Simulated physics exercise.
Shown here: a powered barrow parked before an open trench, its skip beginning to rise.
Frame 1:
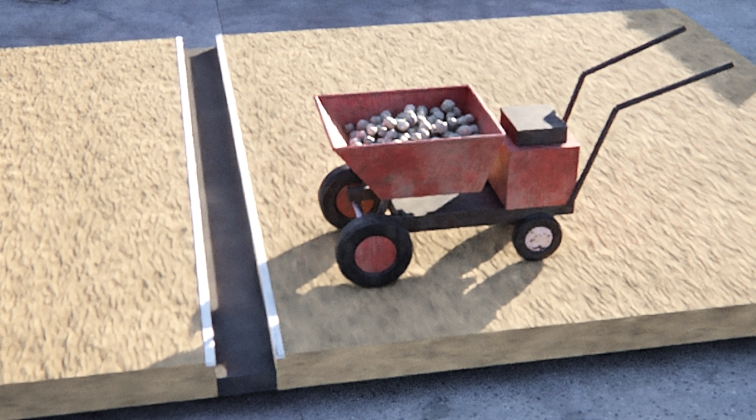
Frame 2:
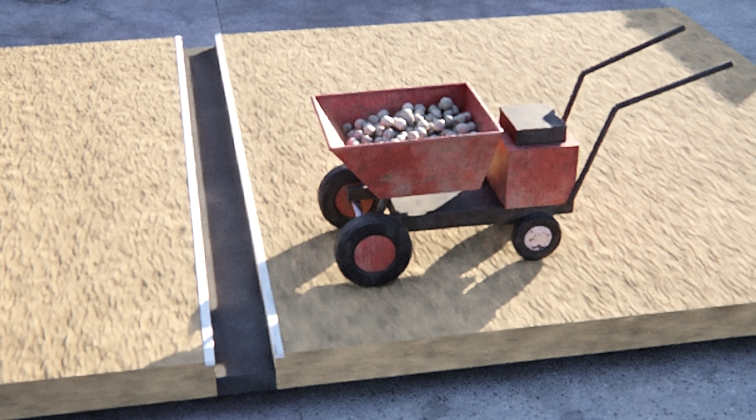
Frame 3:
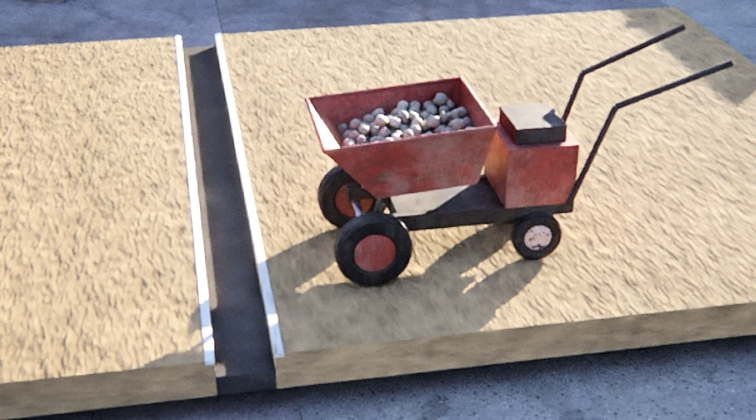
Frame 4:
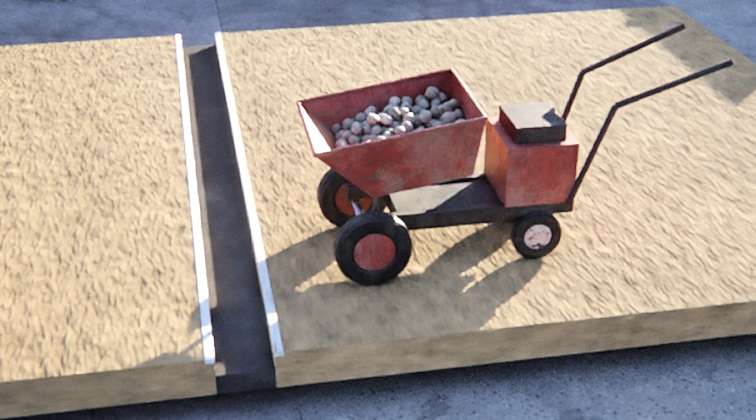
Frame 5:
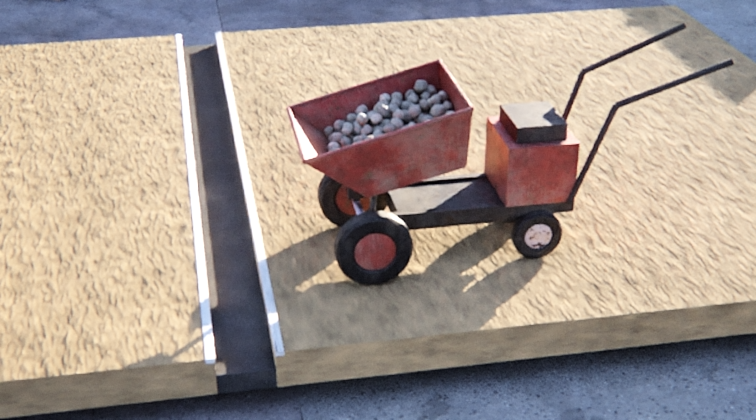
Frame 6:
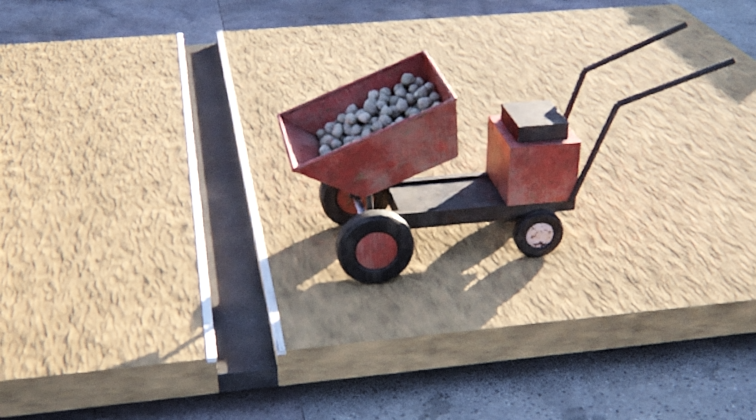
Beside a narrow trench, a red powered barrow's skip of pebbles gradually tilts toward the left.
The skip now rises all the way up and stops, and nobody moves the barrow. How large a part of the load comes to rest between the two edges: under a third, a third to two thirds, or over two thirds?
A third to two thirds.
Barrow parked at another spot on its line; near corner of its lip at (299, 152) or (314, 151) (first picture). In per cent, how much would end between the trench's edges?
From the first spot you get 10 percent, and from the second 40 percent.
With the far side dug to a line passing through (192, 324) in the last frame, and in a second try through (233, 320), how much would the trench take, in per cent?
First one: 80 per cent; second one: 30 per cent.
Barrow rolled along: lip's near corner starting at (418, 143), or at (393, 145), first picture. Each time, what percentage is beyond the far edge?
The first gives close to 0 per cent and the second 10 per cent.
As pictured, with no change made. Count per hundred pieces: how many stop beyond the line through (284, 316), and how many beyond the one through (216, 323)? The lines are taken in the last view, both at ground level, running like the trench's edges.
Near 90 % and near 40 %, in that order.
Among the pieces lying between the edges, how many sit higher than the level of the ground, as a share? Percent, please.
Roughly 30 %.
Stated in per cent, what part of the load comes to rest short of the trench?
Roughly 0 per cent of the load.
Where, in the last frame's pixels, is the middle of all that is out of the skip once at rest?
Around (217, 261), give or take.
Soon after the last picture, skip tipped steeply; all in the skip.
A little later, skip tipped right over; about two thirds in the skip; about a quarter in or heaped over the trench; a small part beyond it; a stray few falling.
Later still, skip tipped right over; a small part in the skip; about half in or heaped over the trench; about a third beyond it.
At rest, skip tipped right over; a small part in the skip; about half in or heaped over the trench; about a third beyond it.
